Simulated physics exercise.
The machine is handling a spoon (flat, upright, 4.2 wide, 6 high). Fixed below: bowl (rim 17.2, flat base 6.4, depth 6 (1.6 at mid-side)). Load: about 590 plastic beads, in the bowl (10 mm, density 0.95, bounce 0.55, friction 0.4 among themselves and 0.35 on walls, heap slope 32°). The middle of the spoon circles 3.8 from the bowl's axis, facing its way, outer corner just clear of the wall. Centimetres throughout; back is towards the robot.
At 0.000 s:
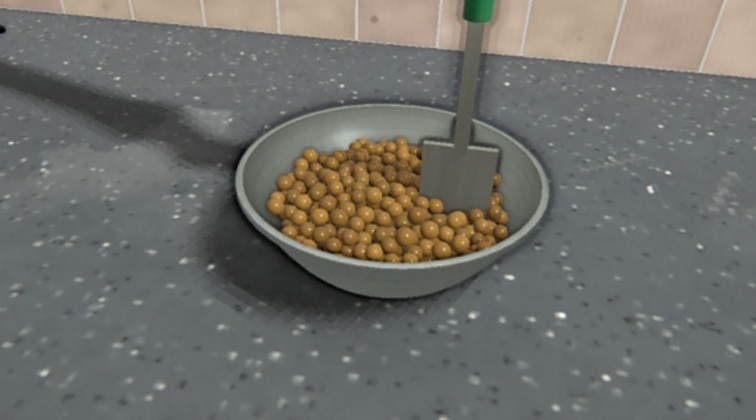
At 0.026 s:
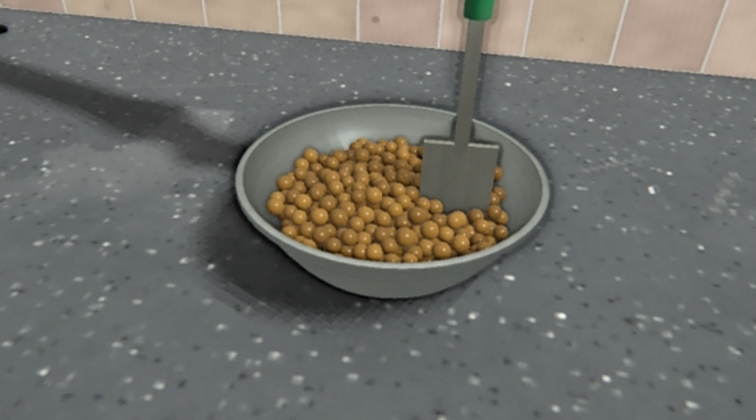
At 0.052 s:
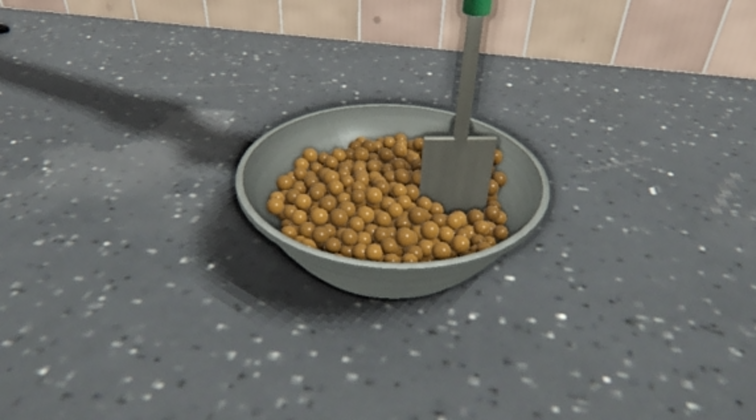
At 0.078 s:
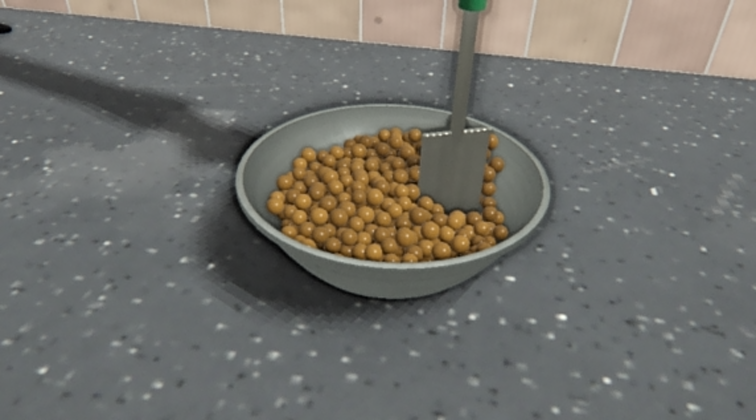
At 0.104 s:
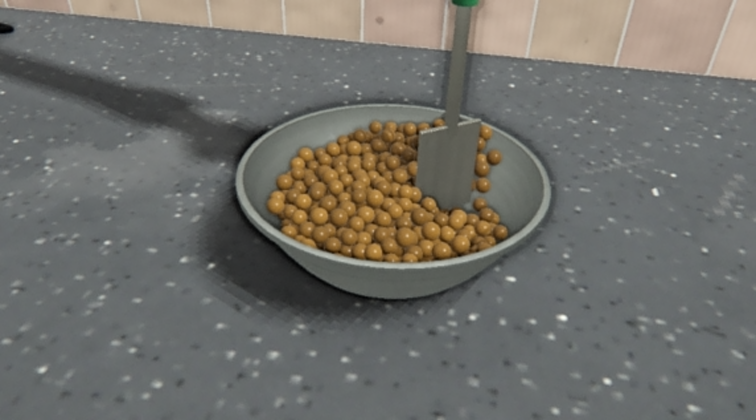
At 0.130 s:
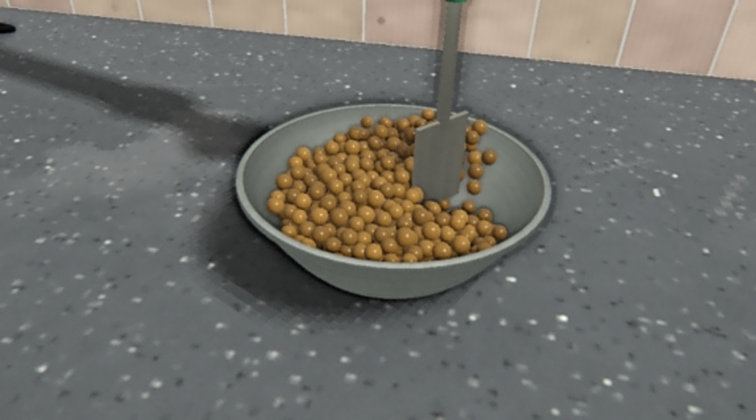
A flat metal spoon with a green handle pushes through brown beads in a gray bowl on a speckled counter, moving slightly back and left while turning, as the beads shift and pile up toward the bowl's far side.
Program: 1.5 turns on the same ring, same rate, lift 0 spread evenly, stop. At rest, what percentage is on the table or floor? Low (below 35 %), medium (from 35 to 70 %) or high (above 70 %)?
Answer: Low; below 35 % of the plastic beads finish on the table or floor.
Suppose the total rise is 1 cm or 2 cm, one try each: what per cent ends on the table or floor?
Some 20 and 15 per cent.
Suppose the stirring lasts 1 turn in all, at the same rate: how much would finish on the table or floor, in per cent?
It would be near 15 per cent.
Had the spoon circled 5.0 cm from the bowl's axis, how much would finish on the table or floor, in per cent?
Then about 20 per cent.
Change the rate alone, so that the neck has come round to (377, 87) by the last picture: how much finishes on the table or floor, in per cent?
About 60 per cent.
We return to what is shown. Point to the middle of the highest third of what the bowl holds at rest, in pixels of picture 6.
Around (325, 221).
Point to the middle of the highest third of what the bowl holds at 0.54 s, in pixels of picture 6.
Around (381, 226).
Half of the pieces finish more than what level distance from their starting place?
About 8 cm.
By 0.54 s, 243° round, highest piece 9 above the table; 546 in the bowl, 40 on the table or floor, 8 in flight or on the tool.
By 0.95 s, 75° round, highest piece 8 above the table; 482 in the bowl, 100 on the table or floor, 12 in flight or on the tool.
By 1.35 s, 180° round, highest piece 7 above the table; 452 in the bowl, 142 on the table or floor.
By 2.05 s, 180° round, highest piece 7 above the table; 452 in the bowl, 142 on the table or floor.
Final count, 452 in the bowl, 142 on the table or floor. That is 24 % on the table or floor.
